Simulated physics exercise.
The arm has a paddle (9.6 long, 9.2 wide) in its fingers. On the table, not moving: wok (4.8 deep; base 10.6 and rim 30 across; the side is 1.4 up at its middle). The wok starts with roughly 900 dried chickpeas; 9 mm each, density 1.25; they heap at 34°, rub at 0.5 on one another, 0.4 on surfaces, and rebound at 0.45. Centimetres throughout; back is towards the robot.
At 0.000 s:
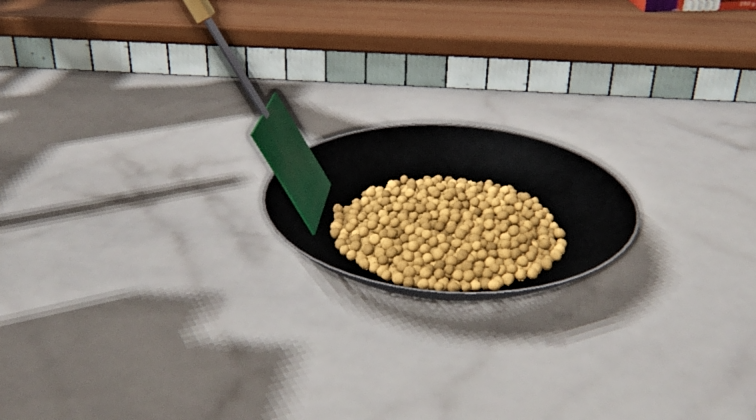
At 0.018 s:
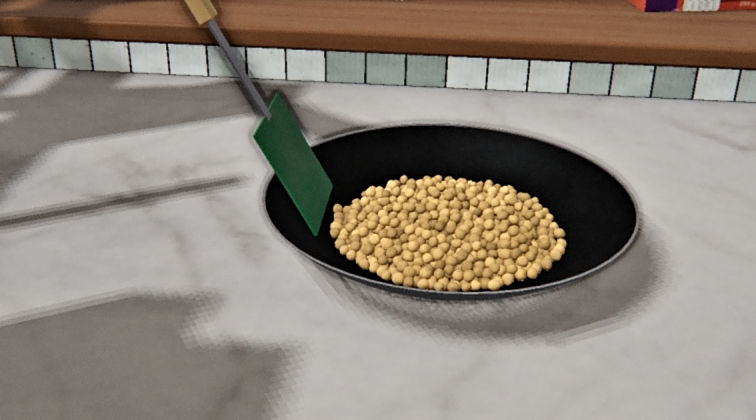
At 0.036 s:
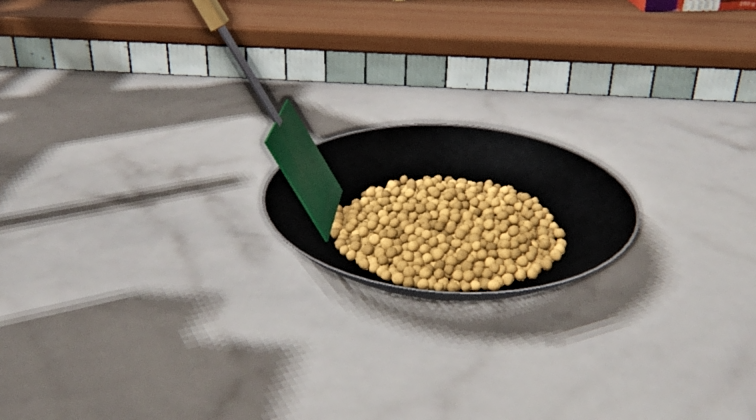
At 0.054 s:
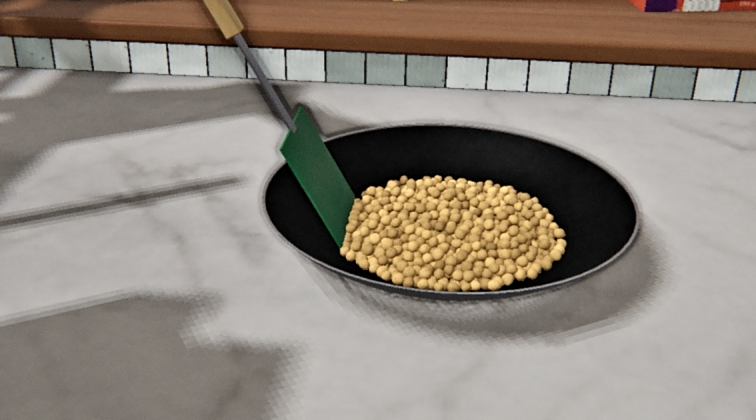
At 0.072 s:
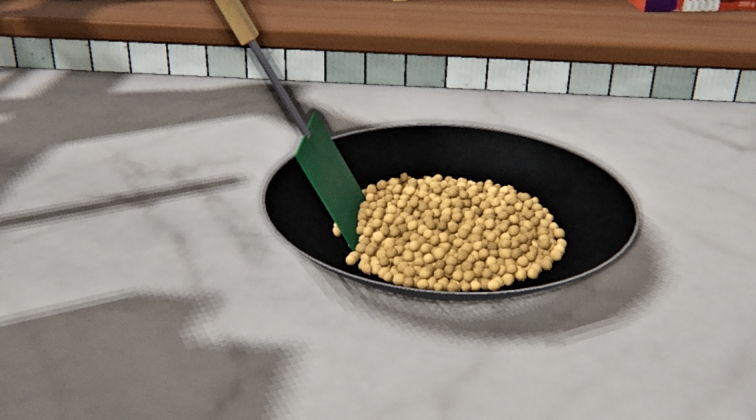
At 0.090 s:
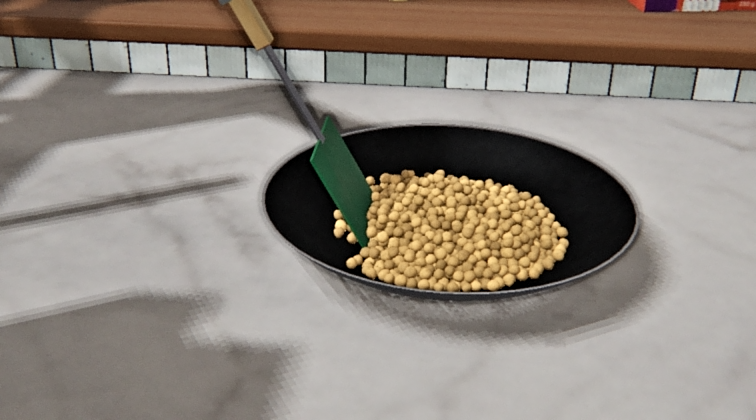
On a pale marbled counter backed by small white and grey-green tiles and a brown wooden ledge, a still camera looks down at an angle. A black wok holds a heap of tan chickpeas, with a green paddle on a grey shaft and wooden handle at its left. The paddle slides rightward into the heap's left edge, nudging some chickpeas while a few sit behind it.
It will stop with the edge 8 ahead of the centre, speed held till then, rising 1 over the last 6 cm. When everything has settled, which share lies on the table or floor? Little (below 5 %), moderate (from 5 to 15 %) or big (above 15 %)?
On the table or floor the share is moderate, from 5 to 15 %.
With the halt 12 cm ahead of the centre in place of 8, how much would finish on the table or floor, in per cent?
In that case some 40 per cent.
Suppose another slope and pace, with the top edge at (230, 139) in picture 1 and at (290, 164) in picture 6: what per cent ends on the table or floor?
Some 5 per cent.
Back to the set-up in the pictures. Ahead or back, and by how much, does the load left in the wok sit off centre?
Some 5.5 cm ahead.
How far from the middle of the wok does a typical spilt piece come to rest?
About 20 cm.
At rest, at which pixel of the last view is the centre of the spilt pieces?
Around (687, 252).
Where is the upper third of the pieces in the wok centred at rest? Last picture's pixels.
Near (581, 211).
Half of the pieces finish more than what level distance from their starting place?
Some 6 cm.
After 0.17 s, sloping 61°, highest piece 4 above the table; 900 in the wok.
After 0.25 s, sloping 61°, highest piece 5 above the table; 900 in the wok.
After 0.48 s, sloping 61°, highest piece 6 above the table; 824 in the wok, 70 on the table or floor, 6 on the blade or in flight.
After 1.53 s, sloping 61°, highest piece 6 above the table; 821 in the wok, 79 on the table or floor.
At rest, 821 in the wok, 79 on the table or floor. That is 9 % on the table or floor.
